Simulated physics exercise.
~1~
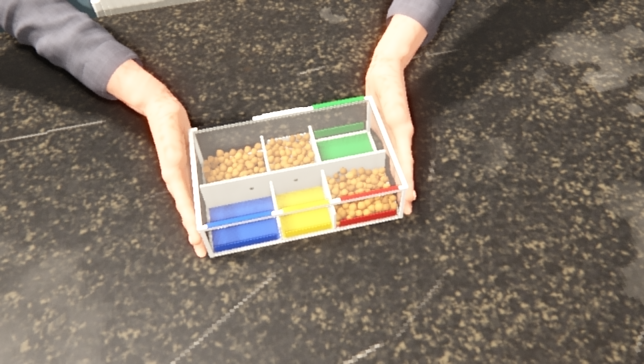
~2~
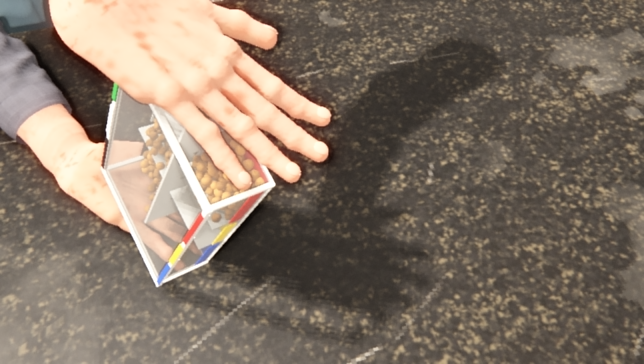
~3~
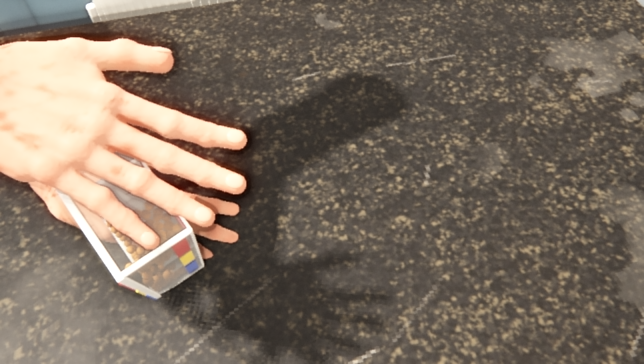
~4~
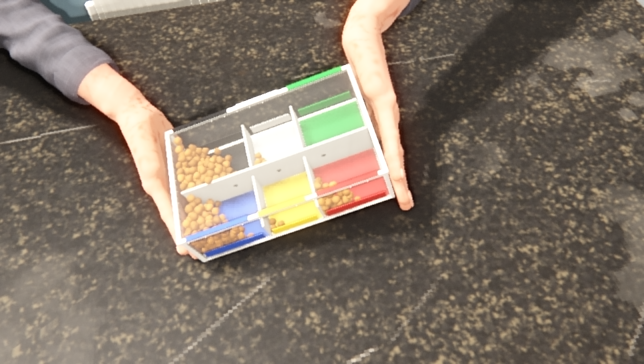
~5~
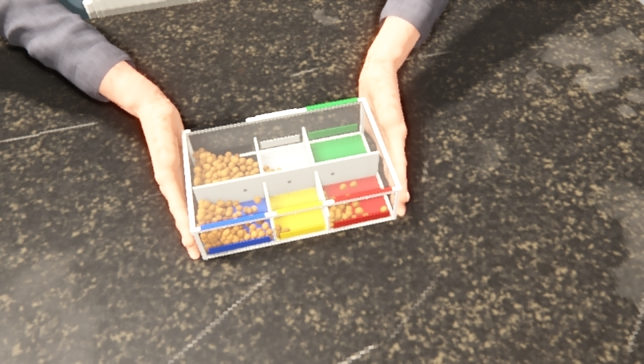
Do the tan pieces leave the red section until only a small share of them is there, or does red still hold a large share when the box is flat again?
They leave it with only a small share. Once the box is flat again, the black and blue sections are the ones holding large shares of the pieces.
At the start, two hands hold a clear-lidded box with six colored sections level above a dark speckled surface, with round tan pieces like chickpeas in the black, white and red sections. The hands swing the box steeply up on its left end, and one hand covers much of it. It tips a little further, standing on end at the left with the pieces low inside. The hands then turn it back toward level. It ends flat, with most pieces in the black and blue sections, some in red, a few in white, and green and yellow empty.
